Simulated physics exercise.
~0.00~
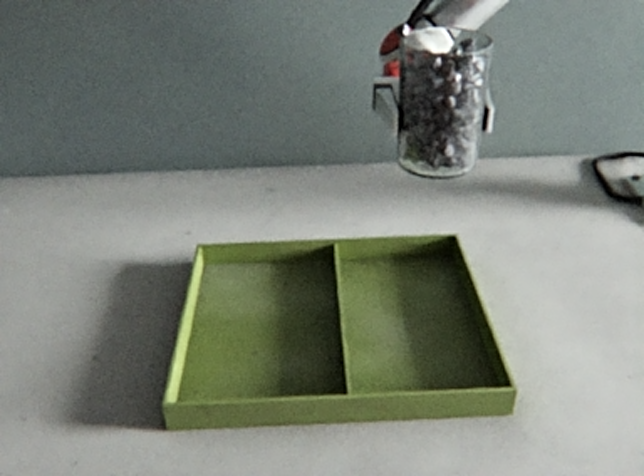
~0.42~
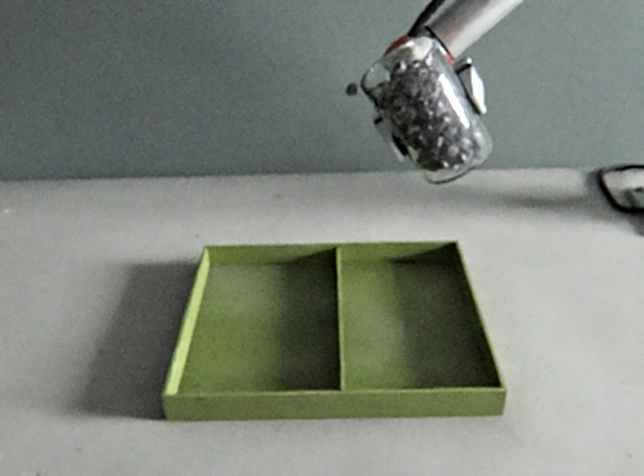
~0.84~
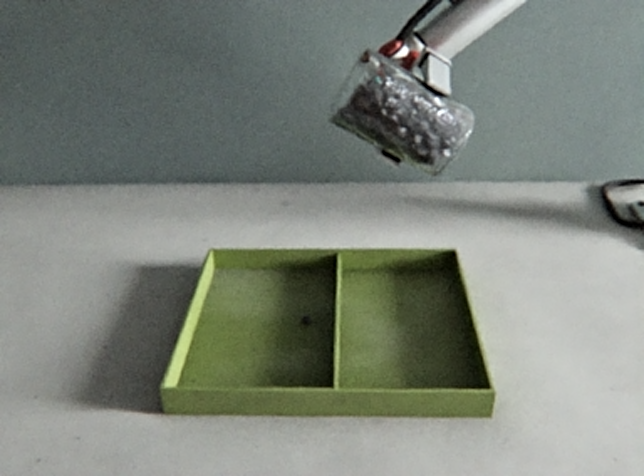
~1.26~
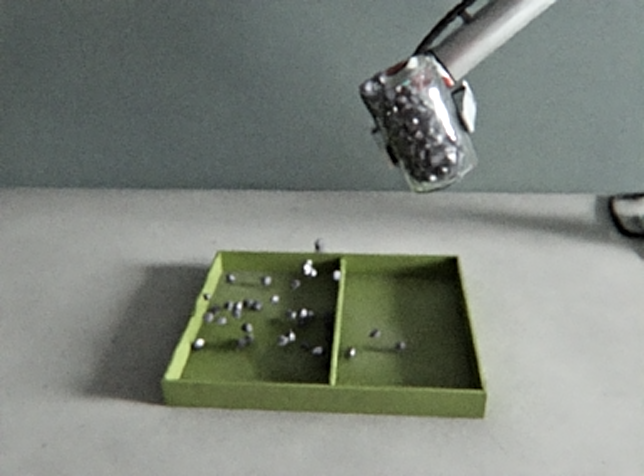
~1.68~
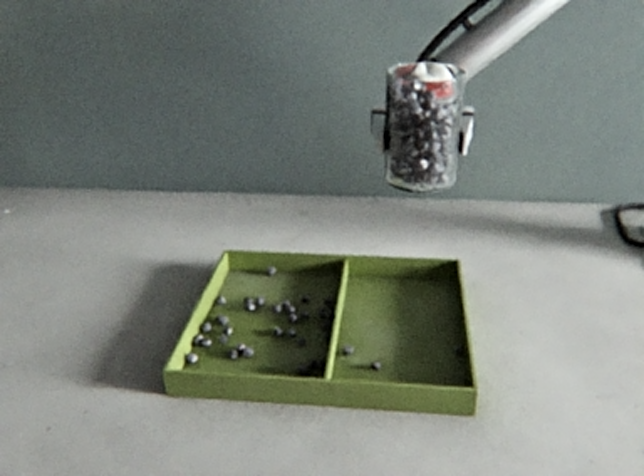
A robot arm held a clear cup of small dark pebbles above a divided green tray, tipped it to the left so some spilled out, then turned it upright, leaving pebbles mostly in the left section, a few in the right, and most still in the cup.
